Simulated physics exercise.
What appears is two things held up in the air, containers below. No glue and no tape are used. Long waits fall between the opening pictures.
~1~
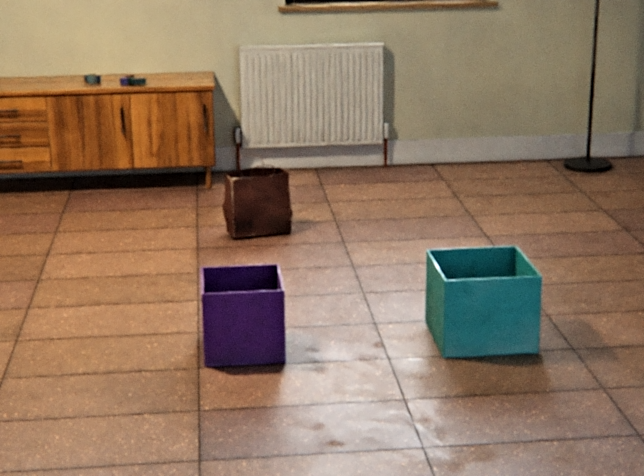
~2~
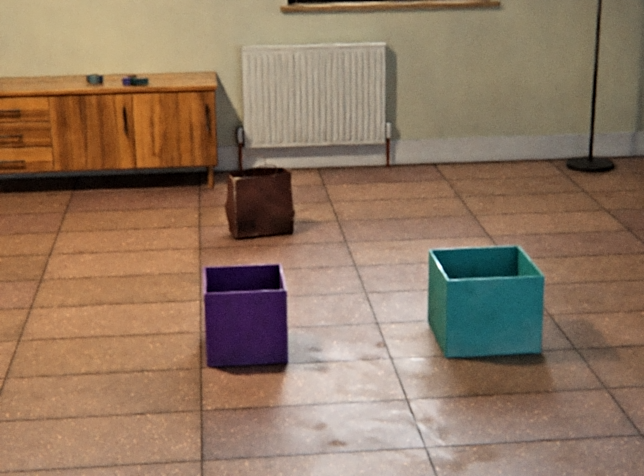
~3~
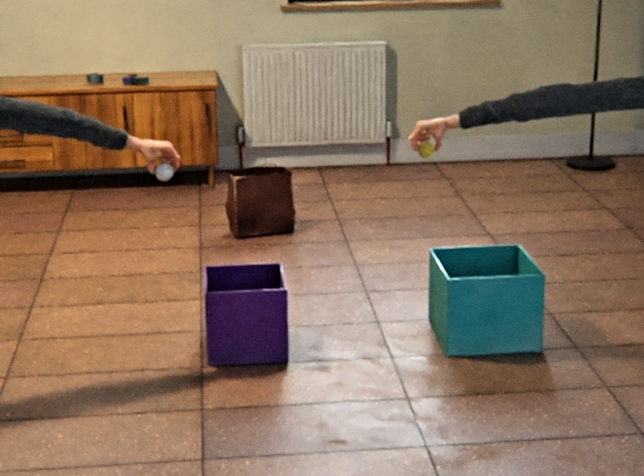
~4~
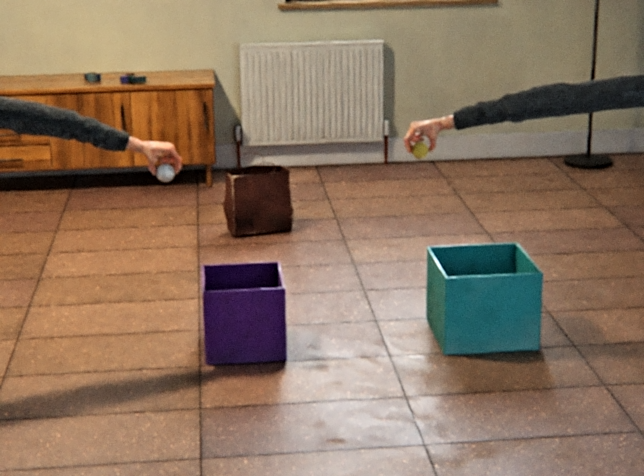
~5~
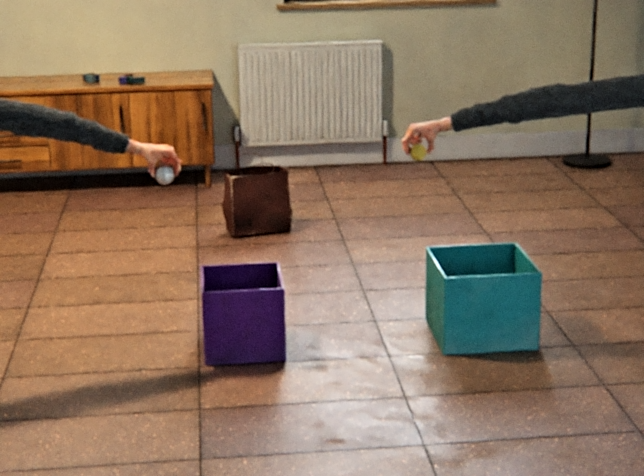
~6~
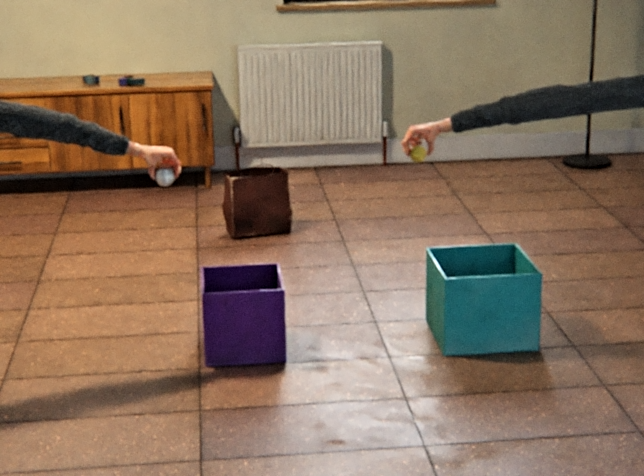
Two outstretched arms appearing from opposite sides, holding a whitish object left and a yellow one right, staying nearly still above boxes.
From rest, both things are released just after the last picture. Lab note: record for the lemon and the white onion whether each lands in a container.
Recorded: Lemon - out; white onion - out.
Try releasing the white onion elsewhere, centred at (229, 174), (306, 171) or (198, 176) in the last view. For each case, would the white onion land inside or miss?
Try one: It gets in. Try two: It does not go in. Try three: It gets in.
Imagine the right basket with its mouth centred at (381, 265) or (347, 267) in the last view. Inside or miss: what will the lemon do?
Tries in order: A hit; a miss.
Then, 0.20 s later than the last frame, lemon dropping near (418, 189); white onion dropping near (167, 213).
Then, 0.32 s later than the last frame, lemon dropping near (417, 260); white onion dropping near (171, 284).
When it is over, the lemon misses, near (417, 331); the white onion misses, near (175, 344).
